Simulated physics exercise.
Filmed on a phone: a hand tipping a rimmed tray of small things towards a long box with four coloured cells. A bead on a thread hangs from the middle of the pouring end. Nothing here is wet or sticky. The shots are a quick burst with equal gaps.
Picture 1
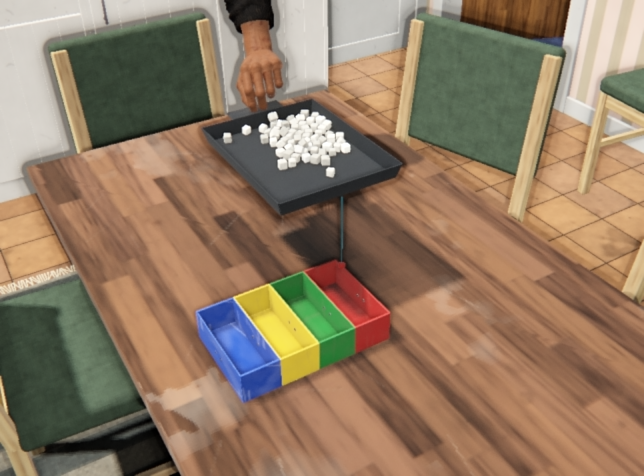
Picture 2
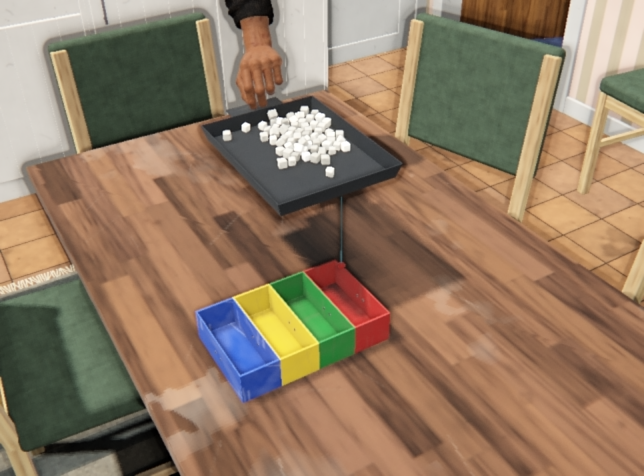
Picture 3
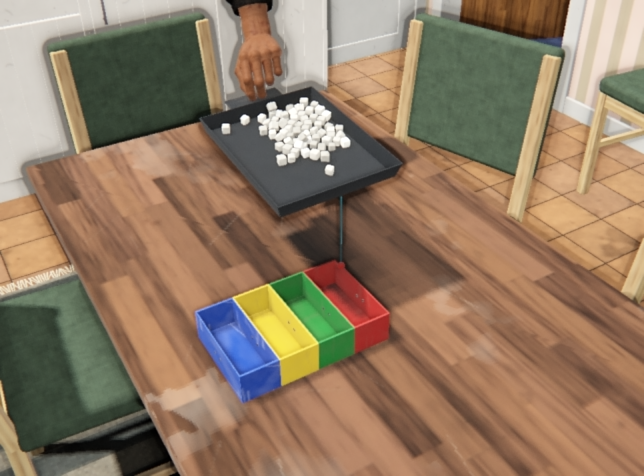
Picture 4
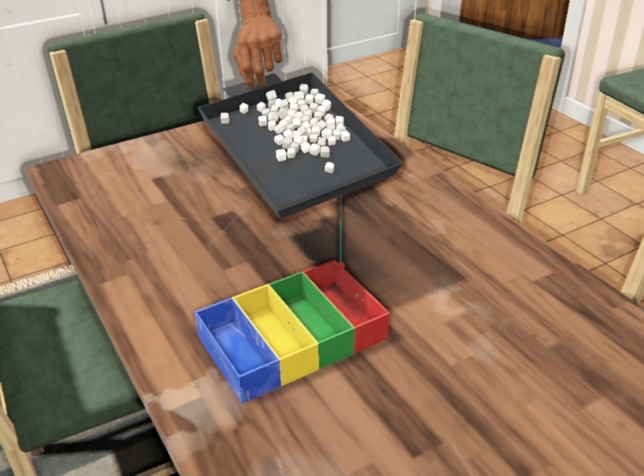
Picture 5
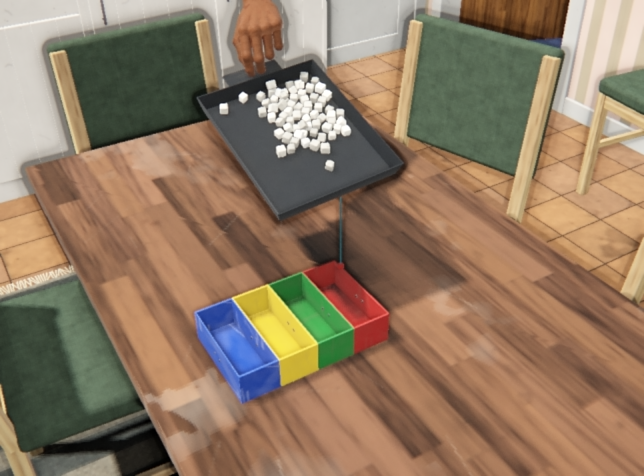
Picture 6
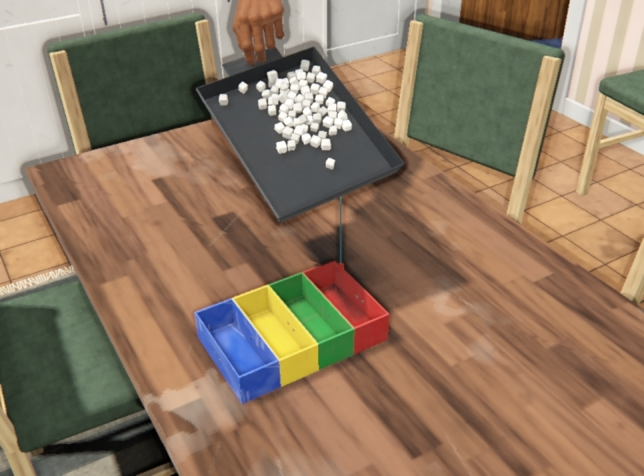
At a wooden table, a hand gradually tilts a dark tray of white cubes.
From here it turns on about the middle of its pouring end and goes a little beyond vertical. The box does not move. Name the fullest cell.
Most goes to the green cell.
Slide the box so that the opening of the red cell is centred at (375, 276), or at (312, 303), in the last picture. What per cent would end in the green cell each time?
First some 20, then 30 per cent.
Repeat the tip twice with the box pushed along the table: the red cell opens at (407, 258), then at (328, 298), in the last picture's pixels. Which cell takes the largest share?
In turn: Blue; the cell in green.
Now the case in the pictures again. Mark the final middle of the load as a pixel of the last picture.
Roughly at (319, 331).
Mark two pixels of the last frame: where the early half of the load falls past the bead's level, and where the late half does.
The first part at (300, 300); the rest at (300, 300).
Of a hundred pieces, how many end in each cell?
Blue cell: 0 %, yellow cell: 20 %, green cell: 50 %, red cell: 20 %.
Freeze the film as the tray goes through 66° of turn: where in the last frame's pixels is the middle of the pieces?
Near (317, 186).
Soon after the last picture, tray tipped steeply; all on the tray.
A little later, tray tipped past a quarter turn; about half on the tray; about a quarter in the green cell; a small part in the yellow cell; a small part in the red cell; a stray few in the blue cell; a small part falling or outside the box.
Later still, tray tipped past a quarter turn; about half in the green cell; about a quarter in the yellow cell; about a quarter in the red cell; a stray few in the blue cell; a small part falling or outside the box.
At rest, tray tipped past a quarter turn; about half in the green cell; about a quarter in the yellow cell; about a quarter in the red cell; a stray few in the blue cell; a small part outside the box.
